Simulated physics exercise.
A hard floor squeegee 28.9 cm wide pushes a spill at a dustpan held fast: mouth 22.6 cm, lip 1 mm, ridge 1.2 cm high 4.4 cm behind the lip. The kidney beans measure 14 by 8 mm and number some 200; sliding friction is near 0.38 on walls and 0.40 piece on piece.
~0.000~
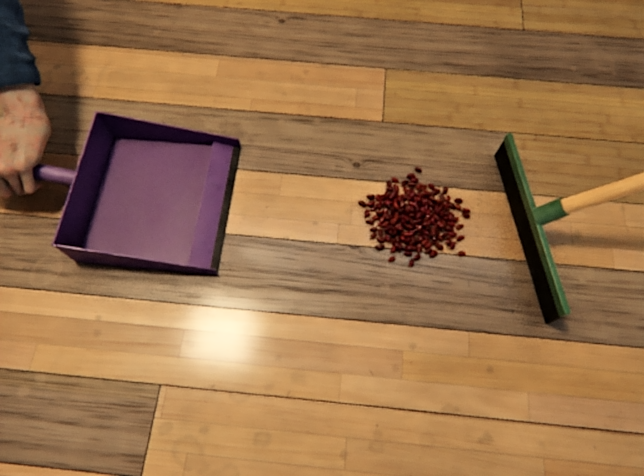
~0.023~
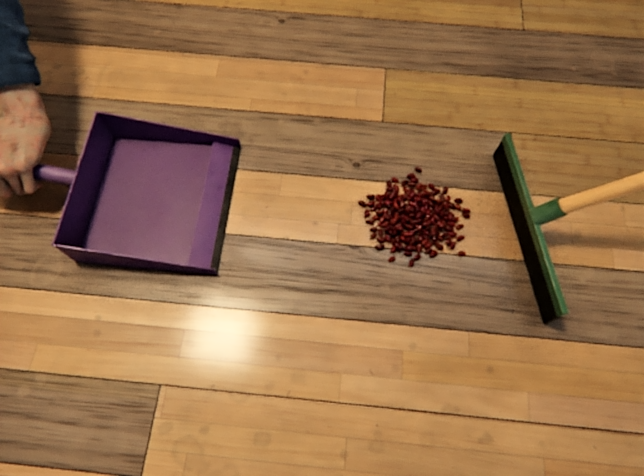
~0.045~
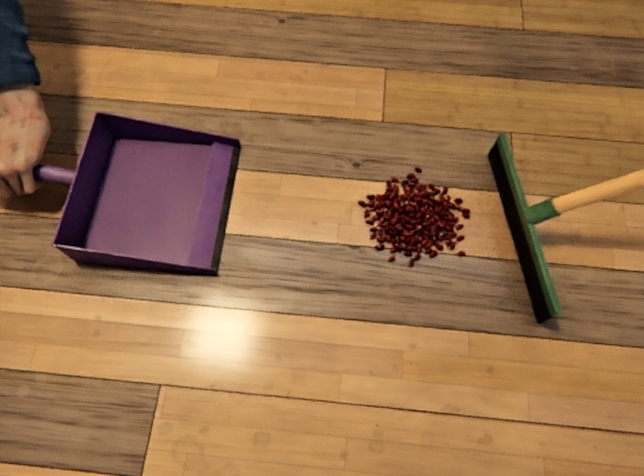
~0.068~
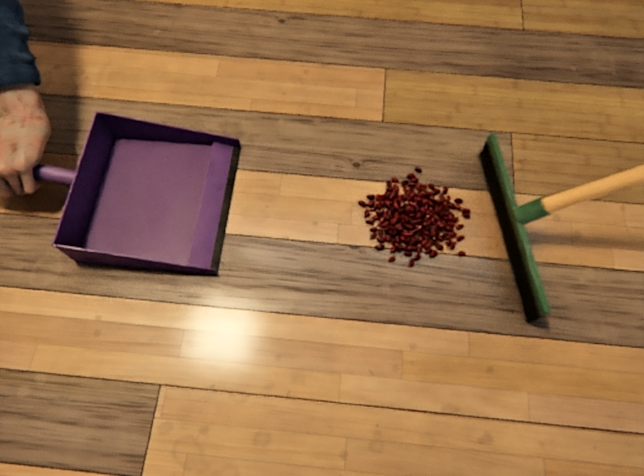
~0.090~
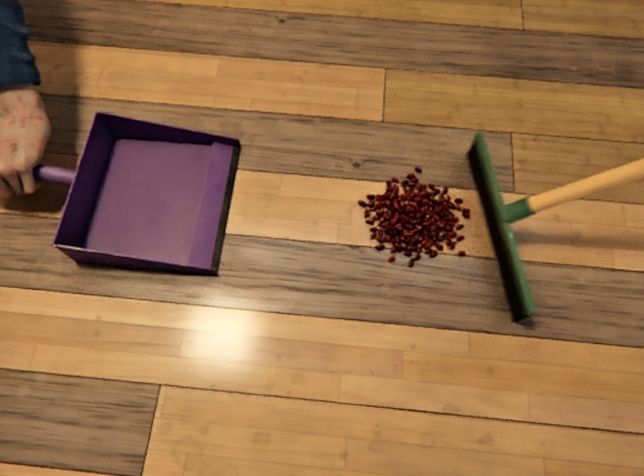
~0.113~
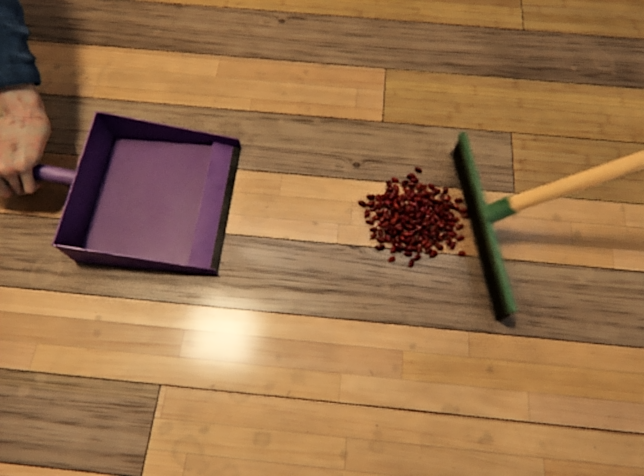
The clip shows a hand holding a purple dustpan still on a wooden floor while a green squeegee with a wooden handle slides left a short way, reaching the right edge of a pile of dark red beans.
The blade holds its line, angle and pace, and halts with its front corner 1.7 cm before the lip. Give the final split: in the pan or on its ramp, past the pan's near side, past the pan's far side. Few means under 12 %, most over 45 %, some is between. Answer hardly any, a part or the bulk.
Pan the bulk, near side a part, far side hardly any.
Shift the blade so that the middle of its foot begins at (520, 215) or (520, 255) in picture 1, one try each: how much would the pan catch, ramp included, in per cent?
Some 55 and 60 per cent.
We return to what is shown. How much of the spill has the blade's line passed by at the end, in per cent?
Some 0 per cent.
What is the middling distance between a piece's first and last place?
Some 34 cm.
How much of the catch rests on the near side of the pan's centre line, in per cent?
About 60 per cent.
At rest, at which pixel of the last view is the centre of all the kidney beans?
Near (204, 227).
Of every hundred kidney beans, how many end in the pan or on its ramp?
Roughly 55 per cent.
After 0.27 s, middle of the blade 21 cm from the lip; 0 % over the lip, far side 0 %, near side 5 %.
After 0.37 s, middle of the blade 10 cm from the lip; 0 % over the lip, far side 5 %, near side 15 %.
Then, at 0.61 s, middle of the blade 5 cm from the lip; 60 % over the lip, far side 5 %, near side 20 %.
In the end, at 2.8 s, pan 55 %, near side 20 %, far side 5 %, in front of the lip or behind the blade 20 %.
